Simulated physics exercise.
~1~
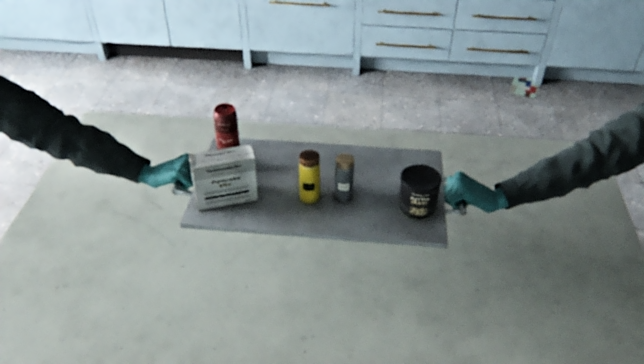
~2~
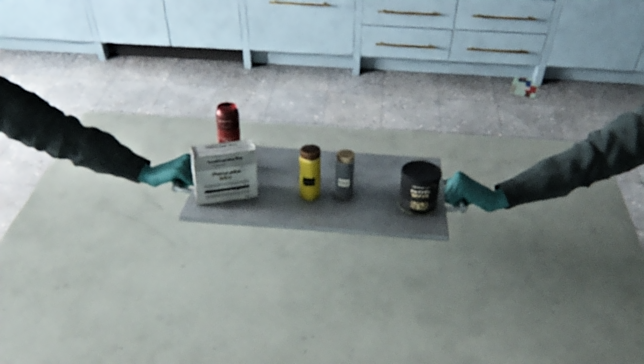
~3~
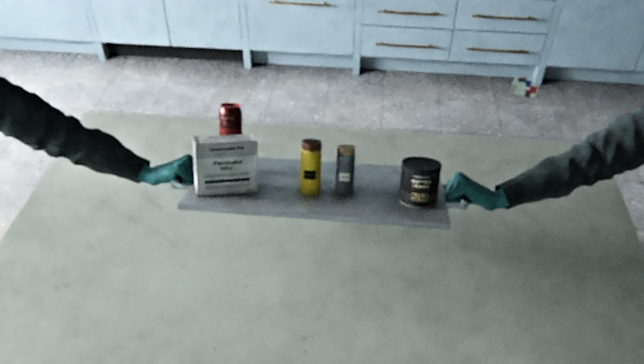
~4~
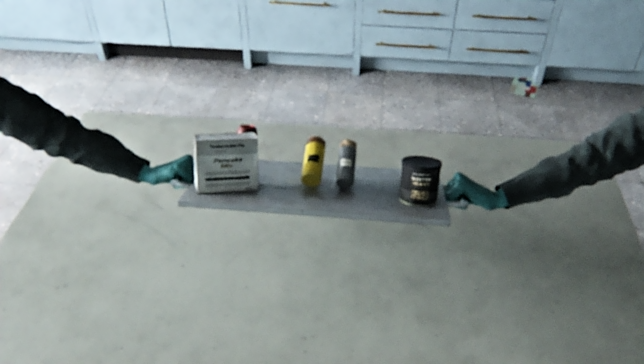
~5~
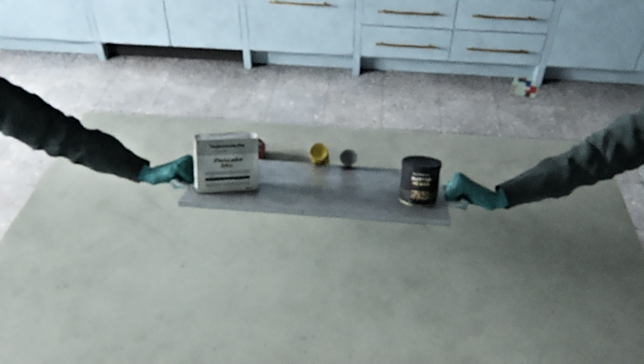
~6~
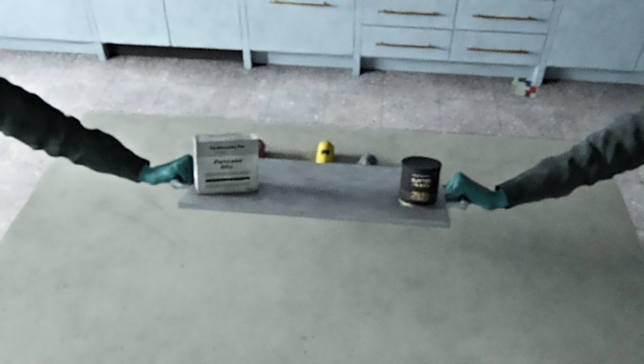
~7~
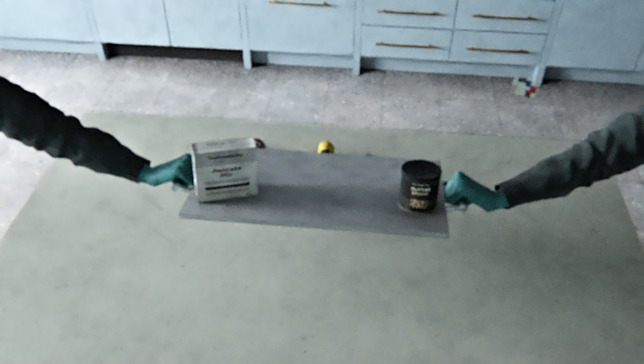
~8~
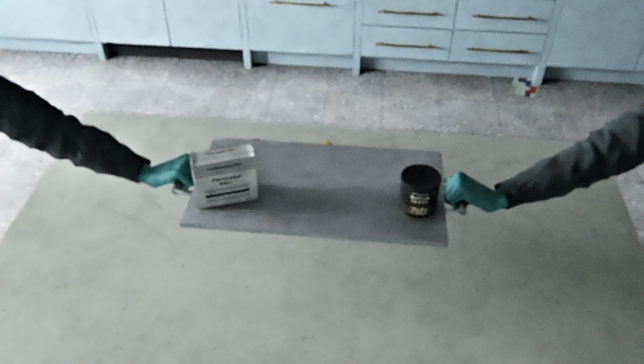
Three slim containers toppling off the far edge of a tilting gray tray held by gloved hands, white packet and black tin staying upright.
